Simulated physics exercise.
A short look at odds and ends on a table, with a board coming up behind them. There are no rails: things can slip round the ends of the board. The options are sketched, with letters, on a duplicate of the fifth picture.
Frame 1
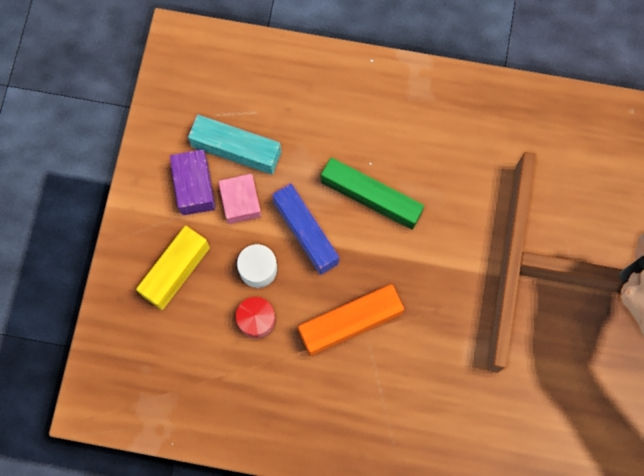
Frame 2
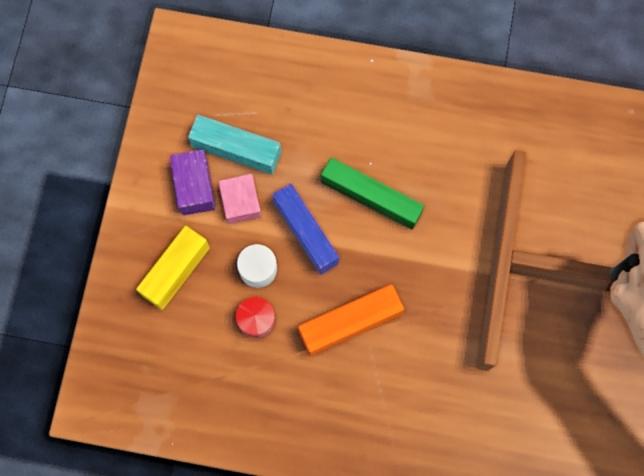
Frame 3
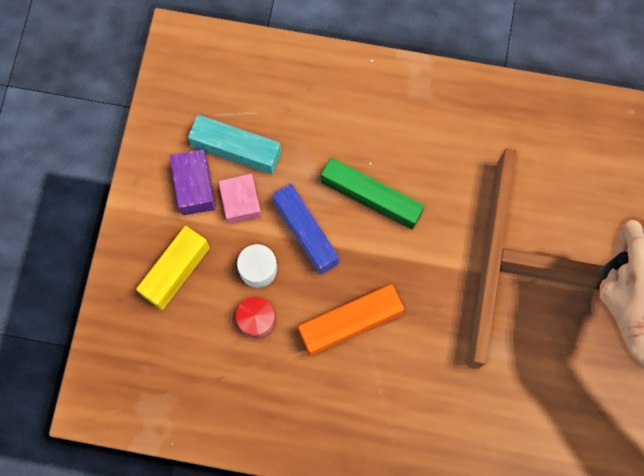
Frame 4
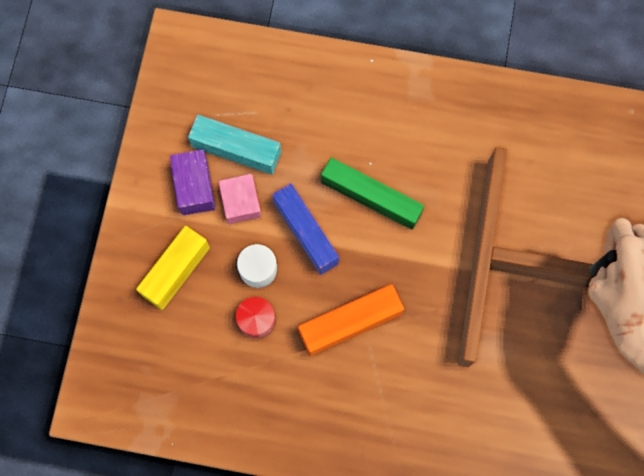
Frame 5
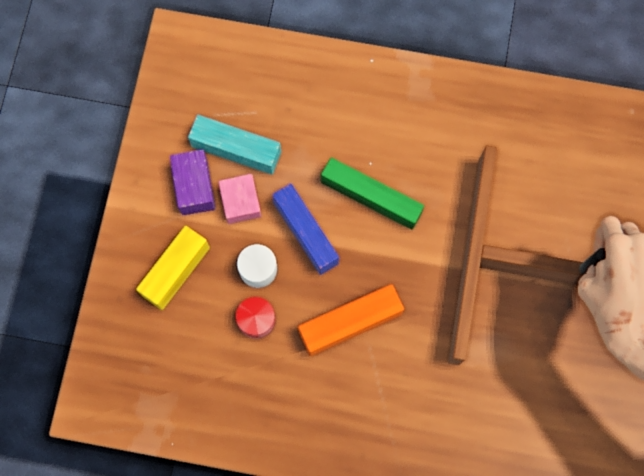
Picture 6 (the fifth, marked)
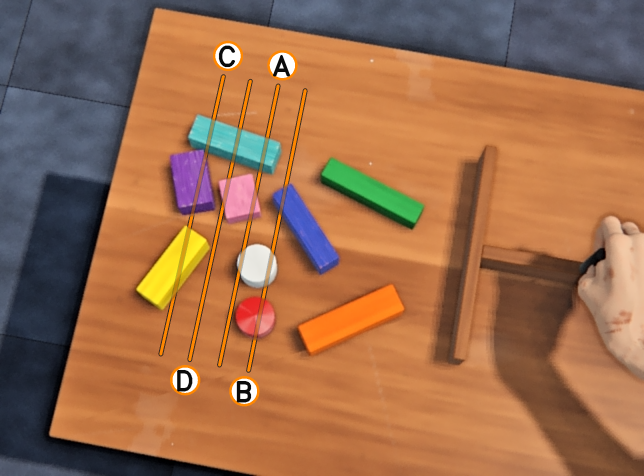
A wooden board on a handle, gripped by a hand at the right edge, slides slowly left across the tabletop, covering only a short distance. More of the hand comes into view as it pushes. The scattered coloured blocks, white cylinder and red round piece stay still, with a gap remaining before the board.
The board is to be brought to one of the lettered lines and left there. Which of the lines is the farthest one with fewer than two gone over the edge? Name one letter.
At C, and not beyond.
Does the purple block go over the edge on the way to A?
By then, no.
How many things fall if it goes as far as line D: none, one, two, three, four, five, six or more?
In all, none.
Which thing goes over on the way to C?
The purple block goes over.
On the marked copy, A at (250, 220); B at (278, 225); C at (193, 210); D at (221, 215).
Taking C. A third of the way, board (373, 231); orange stick (306, 327); green stick (323, 180).
Two thirds of the way, board (273, 213); turquoise bar (187, 122); purple block (178, 182).
When it is over, board (194, 199); purple block over the edge; turquoise bar (146, 113); one fallen.
As for the rest, A is within the limit but short; B is within the limit but short; D is within the limit but short.
